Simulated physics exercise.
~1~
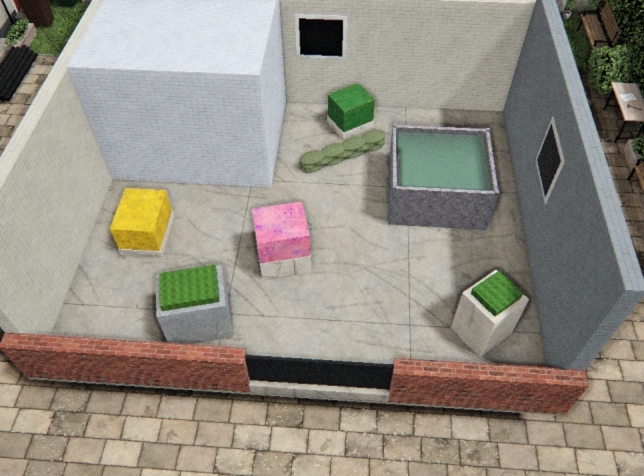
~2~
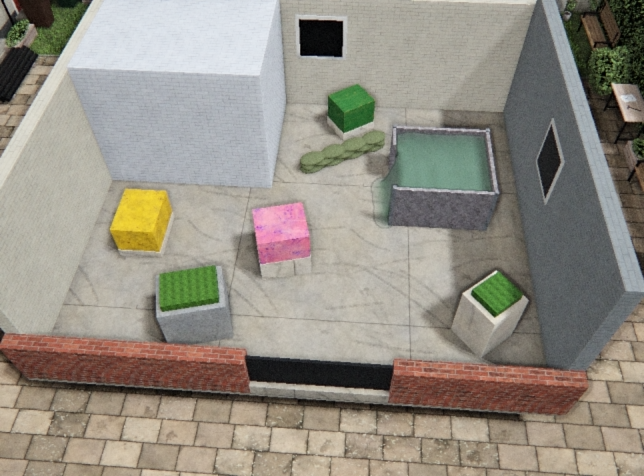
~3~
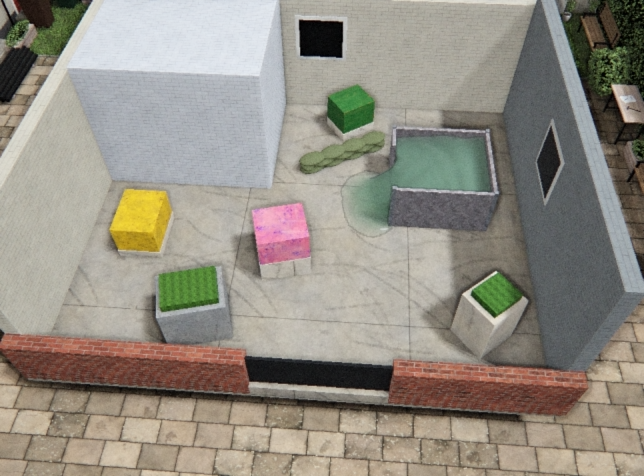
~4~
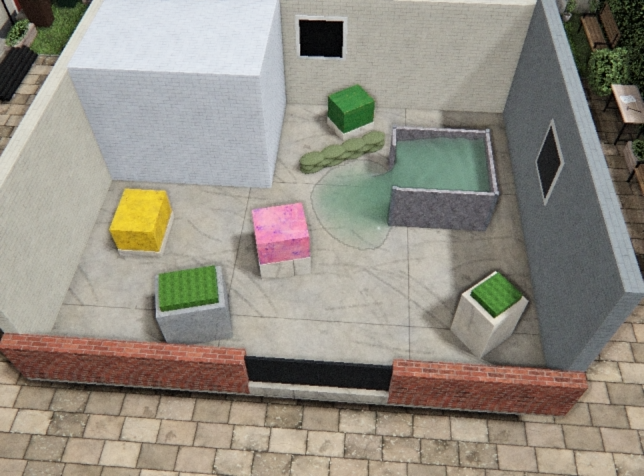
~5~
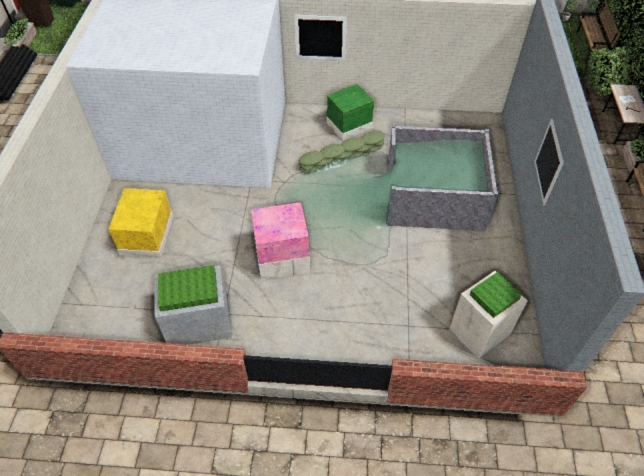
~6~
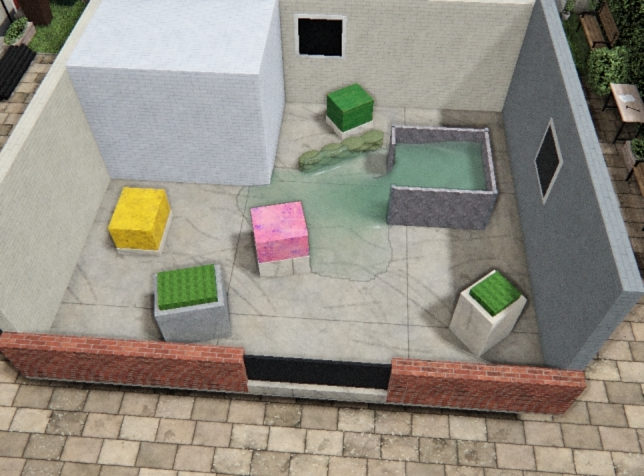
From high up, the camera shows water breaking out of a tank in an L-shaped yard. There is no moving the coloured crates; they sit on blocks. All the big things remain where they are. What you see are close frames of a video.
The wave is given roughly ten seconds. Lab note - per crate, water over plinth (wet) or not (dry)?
Yellow crate: Becomes wet. Pink crate: Remains dry. Green crate: Remains dry.
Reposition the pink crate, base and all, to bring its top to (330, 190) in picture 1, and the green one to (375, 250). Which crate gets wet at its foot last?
That is the one in yellow.
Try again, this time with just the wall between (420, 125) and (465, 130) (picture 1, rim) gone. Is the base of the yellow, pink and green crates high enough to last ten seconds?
The yellow crate is untouched, the pink crate is untouched and the green crate is flooded.
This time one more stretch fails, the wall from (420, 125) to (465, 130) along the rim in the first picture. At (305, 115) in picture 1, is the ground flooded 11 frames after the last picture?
Status of the point: Soaked.
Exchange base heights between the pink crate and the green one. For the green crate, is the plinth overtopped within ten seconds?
Well, the green crate stays untouched then.
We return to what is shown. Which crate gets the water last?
My guess: The one in green.
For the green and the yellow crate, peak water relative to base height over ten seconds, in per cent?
The first comes to 60 per cent and the second to 240 per cent.
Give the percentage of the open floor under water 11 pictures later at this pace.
Roughly 50 %.
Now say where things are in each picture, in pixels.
The open tank at (442, 161) is whole and still, in the first frame.
Water pours out at (393, 191) and has run to (388, 226), in the second frame.
The front is at (347, 186), out from the gap at (393, 192), in the third frame.
The front is at (315, 194), out from the gap at (392, 193), in the fourth frame.
Water pours out at (392, 193) and has run to (279, 198), in the fifth frame.
Water pours out at (391, 192) and has run to (242, 205), in the sixth frame.
A moment on, water covers 30 % of the floor; the yellow crate water round its plinth, the pink crate water round its plinth, the green crate not reached.
Next, water covers 50 % of the floor; the yellow crate water round its plinth, the pink crate water round its plinth, the green crate water round its plinth.
Then, water covers 70 % of the floor; the yellow crate water round its plinth, the pink crate water round its plinth, the green crate water round its plinth.
Later, water covers 80 % of the floor; the yellow crate water round its plinth, the pink crate water round its plinth, the green crate water round its plinth.
In the end, water covers 100 % of the floor; the yellow crate was topped, the pink crate stayed above the water, the green crate stayed above the water.
